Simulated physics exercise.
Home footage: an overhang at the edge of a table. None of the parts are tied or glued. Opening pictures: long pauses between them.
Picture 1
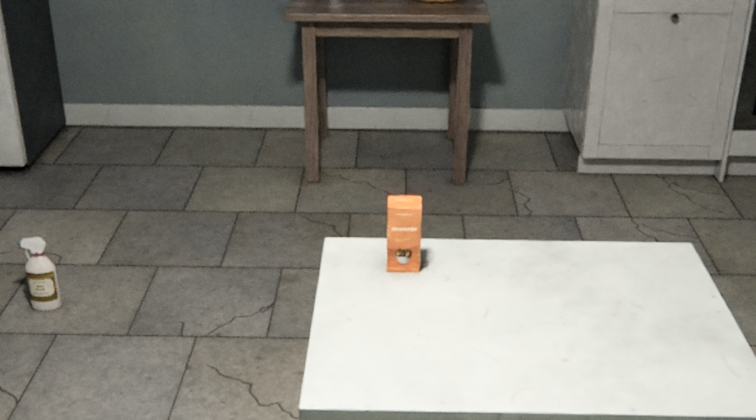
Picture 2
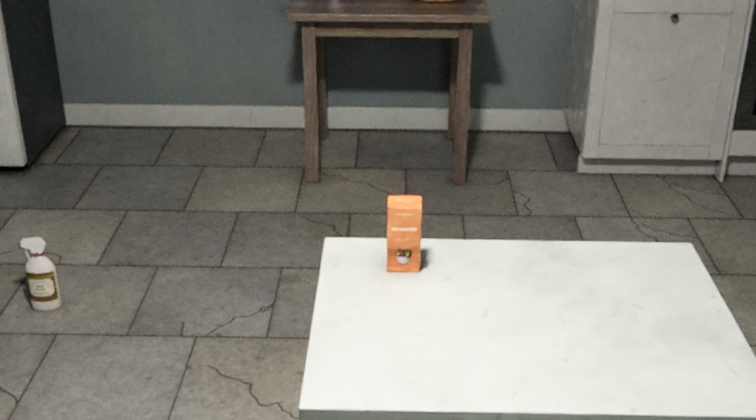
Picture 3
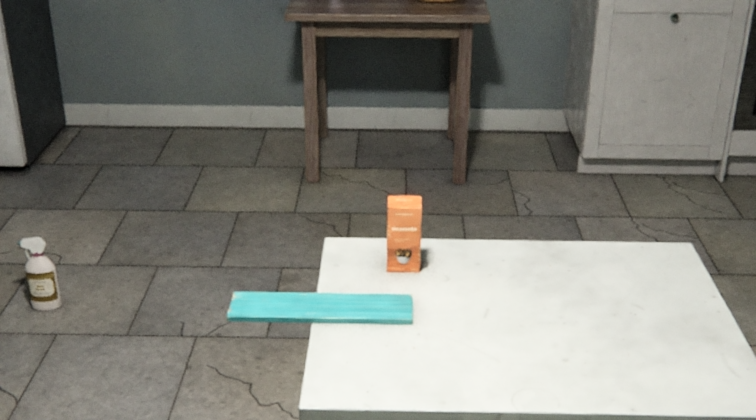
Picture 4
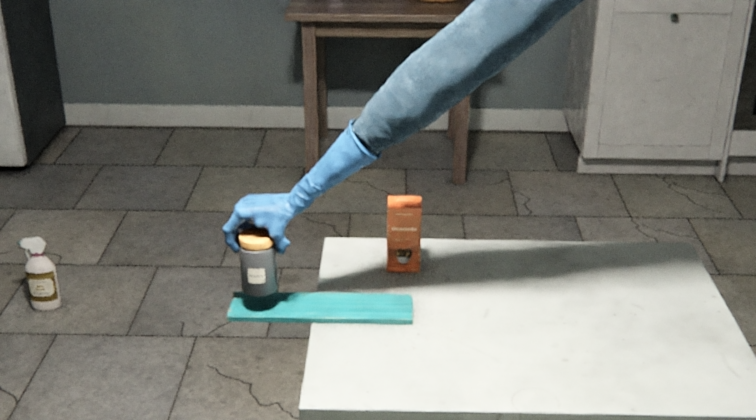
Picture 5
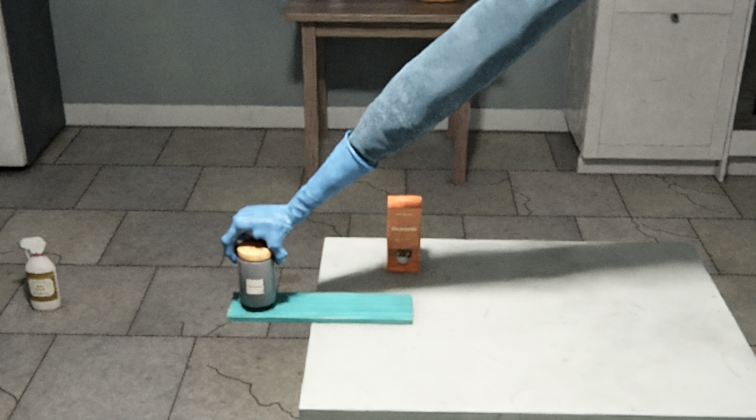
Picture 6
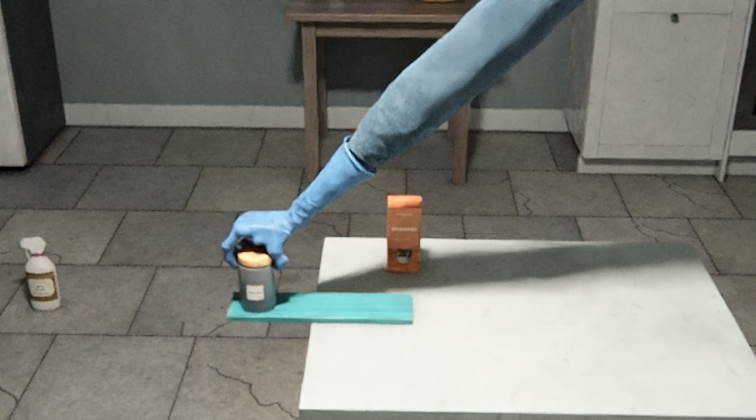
Blue-gloved hand lowering a grey jar onto the left end of a turquoise plank jutting over a white table's edge.
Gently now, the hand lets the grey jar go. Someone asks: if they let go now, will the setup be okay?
I expect it to lose its balance.
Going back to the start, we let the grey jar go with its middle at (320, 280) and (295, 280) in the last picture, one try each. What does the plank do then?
In case one it stays where it is, while in case two it tumbles.
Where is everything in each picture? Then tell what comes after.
In the first frame, the last thing is not in view yet.
In the second frame, the last thing is not in view yet.
In the third frame, the last thing is not in view yet; turquoise plank (321, 308).
In the fourth frame, coming down; grey jar (258, 262); turquoise plank (321, 308).
In the fifth frame, coming down; grey jar (257, 272); turquoise plank (321, 308).
In the sixth frame, in place under the hand; grey jar (257, 278); turquoise plank (321, 308).
Then, 0.50 s past the last view, grey jar and turquoise plank now down on the floor or falling.
Then, 0.70 s past the last view, things are still on the move.
Finally, down on the floor or falling, grey jar and turquoise plank; orange carton still in place. The plank goes over.
